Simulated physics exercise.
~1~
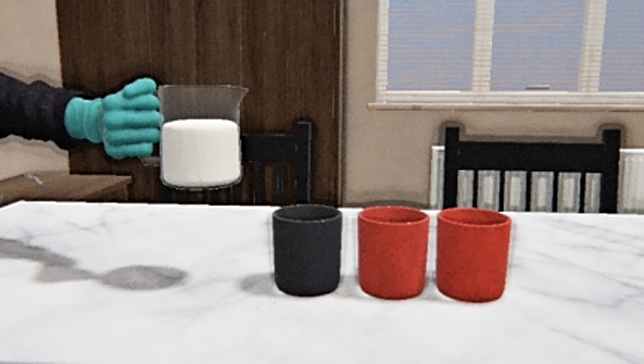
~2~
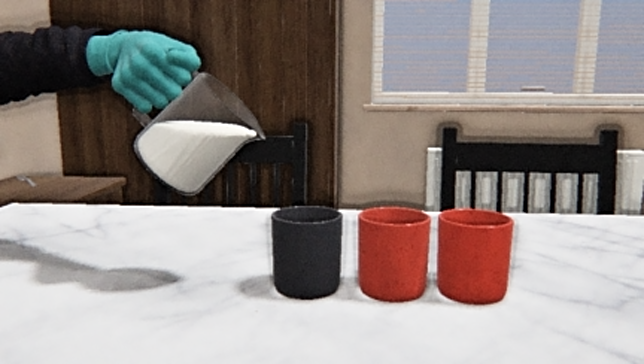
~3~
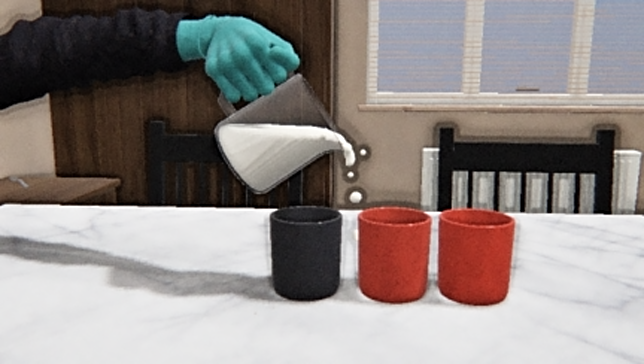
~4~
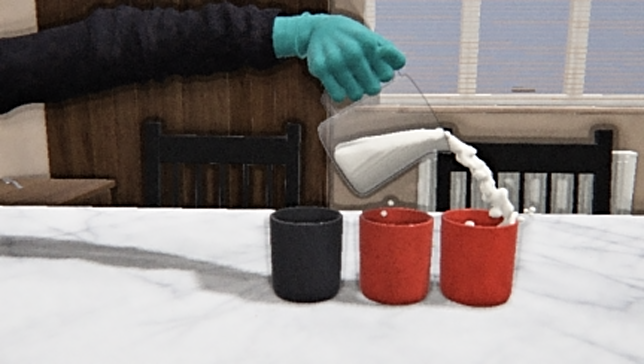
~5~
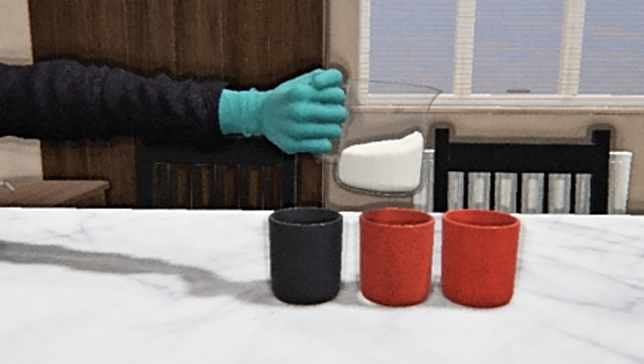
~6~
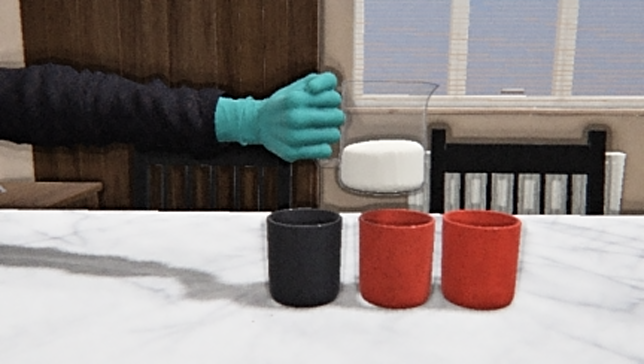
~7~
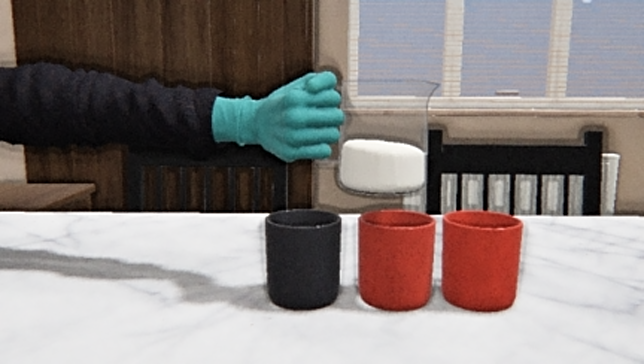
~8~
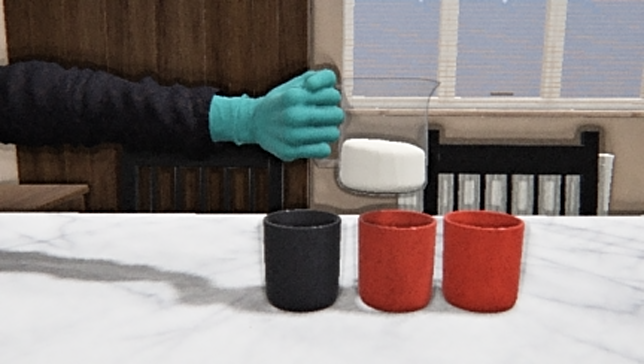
At the start, a teal-gloved hand holds a clear pitcher of milk upright at the left, above a marble table with one black mug and two red mugs in a row. The hand tips the pitcher to the right and moves it rightwards. White milk begins to spill from its lip, with drops falling near the middle mug. As the hand carries on, a thicker stream runs down into the right red mug. The hand then turns the pitcher level and the pouring stops. It ends holding the pitcher still above the mugs, with less milk inside.
